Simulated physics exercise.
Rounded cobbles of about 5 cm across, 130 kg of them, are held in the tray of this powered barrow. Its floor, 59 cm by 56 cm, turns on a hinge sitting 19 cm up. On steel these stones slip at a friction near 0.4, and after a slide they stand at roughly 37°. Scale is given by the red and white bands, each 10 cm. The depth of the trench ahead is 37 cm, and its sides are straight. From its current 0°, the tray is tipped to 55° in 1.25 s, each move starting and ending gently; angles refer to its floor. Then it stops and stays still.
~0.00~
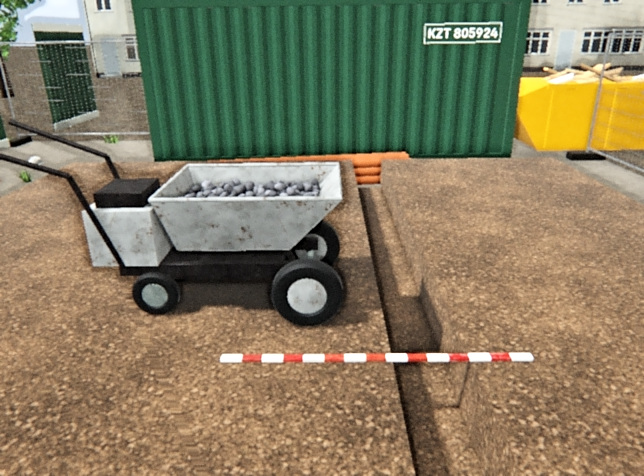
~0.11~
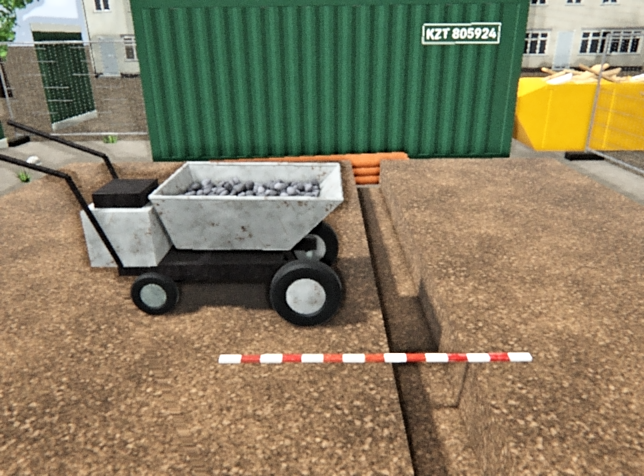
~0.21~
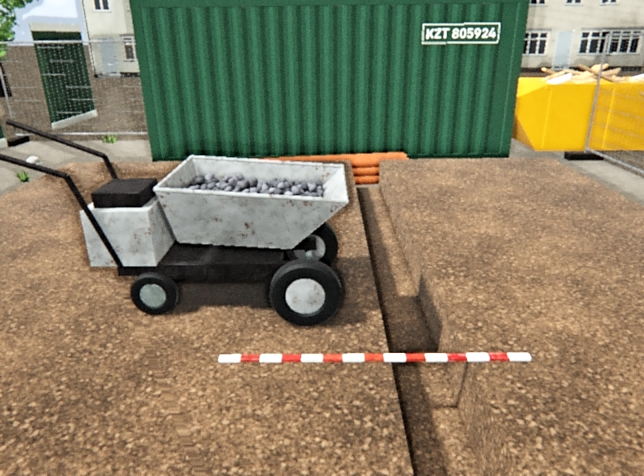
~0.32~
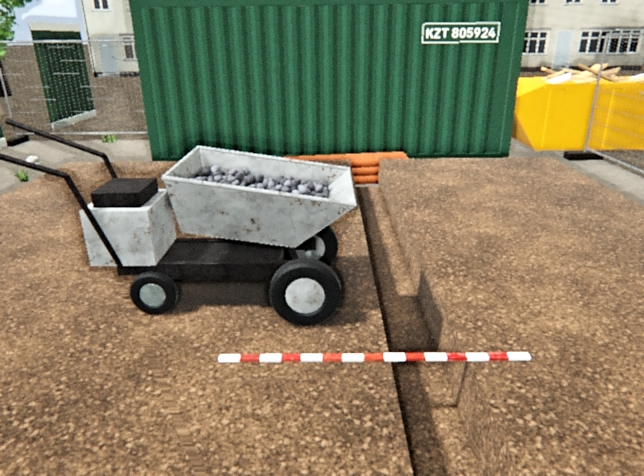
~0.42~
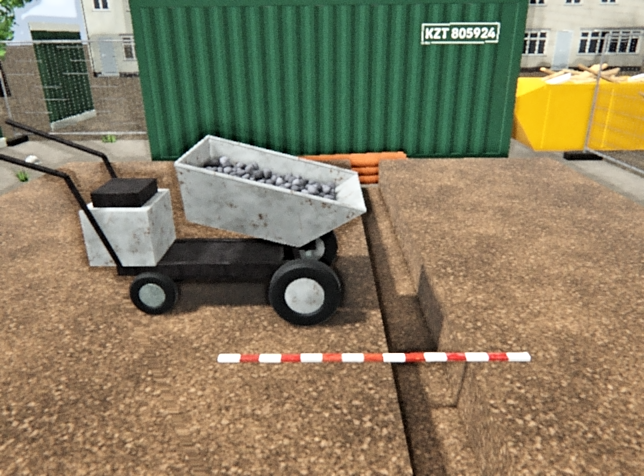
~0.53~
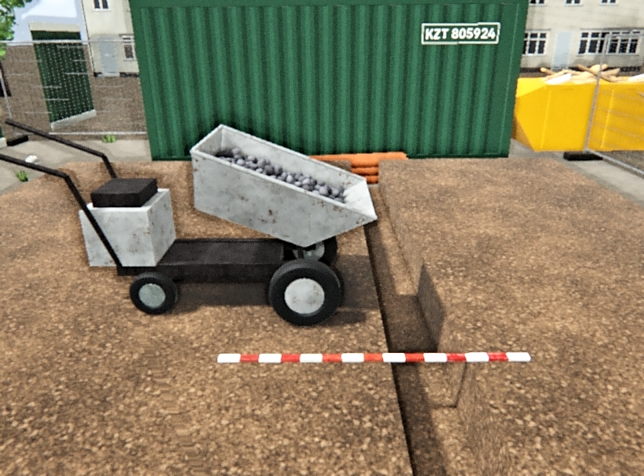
The pale metal tray of a powered barrow, loaded with grey cobbles, starts level beside a narrow trench, in front of a green container. Its left end rises, slowly at first and then more noticeably, until the tray slopes clearly down to the right, while the wheeled base stays still.
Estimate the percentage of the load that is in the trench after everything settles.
Roughly 53 per cent of the load.
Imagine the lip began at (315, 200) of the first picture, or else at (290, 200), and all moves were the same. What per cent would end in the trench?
Close to 65 percent in the first case, 60 percent in the second.
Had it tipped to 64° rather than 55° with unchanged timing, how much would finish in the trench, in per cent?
In that case near 65 per cent.
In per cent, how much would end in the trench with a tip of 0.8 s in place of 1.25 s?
It would be near 45 percent.
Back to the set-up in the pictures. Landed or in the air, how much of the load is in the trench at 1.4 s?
Around 5 per cent of it.
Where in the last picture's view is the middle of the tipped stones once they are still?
Their centre sits close to (420, 339).
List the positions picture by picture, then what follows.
The first picture shows lip at (342, 199), floor tilted 0°, highest stones at (285, 187).
The second picture shows lip at (342, 200), floor tilted 1°, highest stones at (261, 186); the stones move at 0.2 m/s on average.
The third picture shows lip at (348, 201), floor tilted 4°, highest stones at (222, 182); the stones move at 0.3 m/s on average.
The fourth picture shows lip at (356, 205), floor tilted 9°, highest stones at (220, 176); the stones move at 0.5 m/s on average.
The fifth picture shows lip at (366, 211), floor tilted 15°, highest stones at (220, 168); the stones move at 0.5 m/s on average.
In the sixth picture, the tray is at 21°, its lip at (376, 218); the top of the load is at (229, 158); the stones move at 0.6 m/s on average.
After 0.9 s the floor is at 47°; 100 % in the tray; the foremost stones are at (375, 226).
After 1.4 s the floor is at 55°; 93 % in the tray, 7 % in the trench; the foremost stones are at (438, 271).
After 1.7 s the floor is at 55°; 63 % in the tray, 25 % in the trench, 12 % past the trench; the foremost stones are at (495, 292).
After 3.7 s the floor is at 55°; 31 % in the tray, 53 % in the trench, 16 % past the trench; the foremost stones are at (557, 302).
